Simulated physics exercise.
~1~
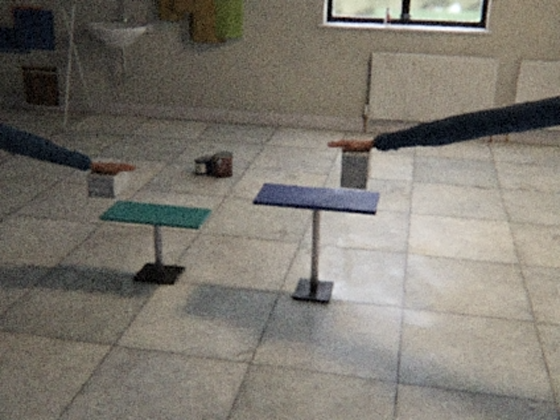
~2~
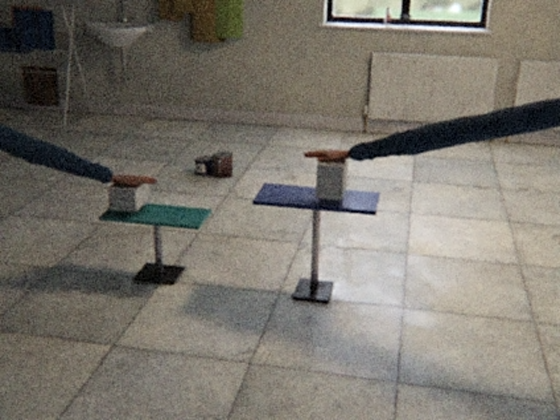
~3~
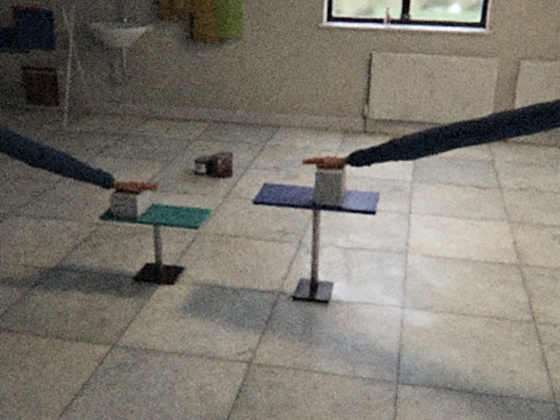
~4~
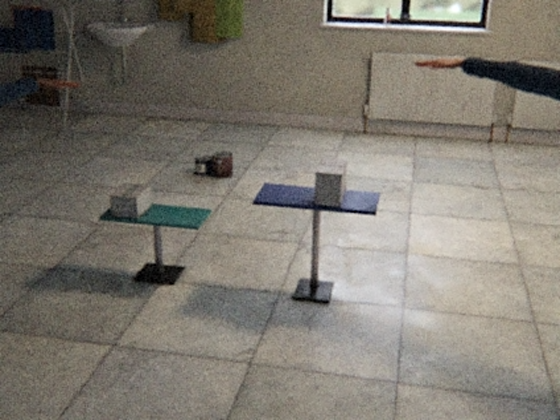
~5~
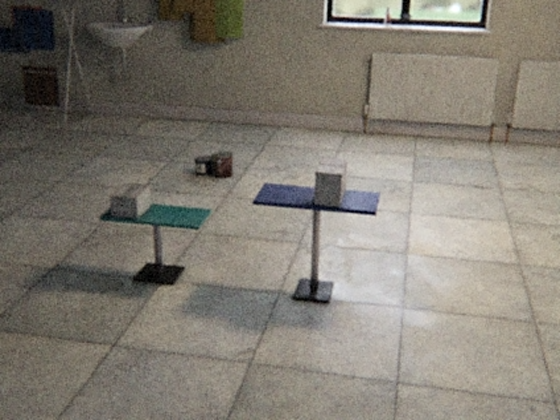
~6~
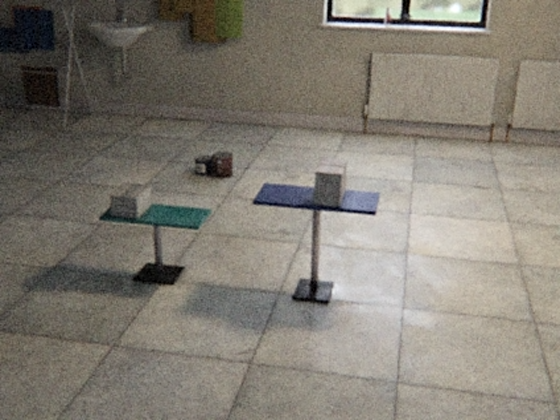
Two hands set gray blocks on the turquoise and blue stands, withdraw, and both stay steady.
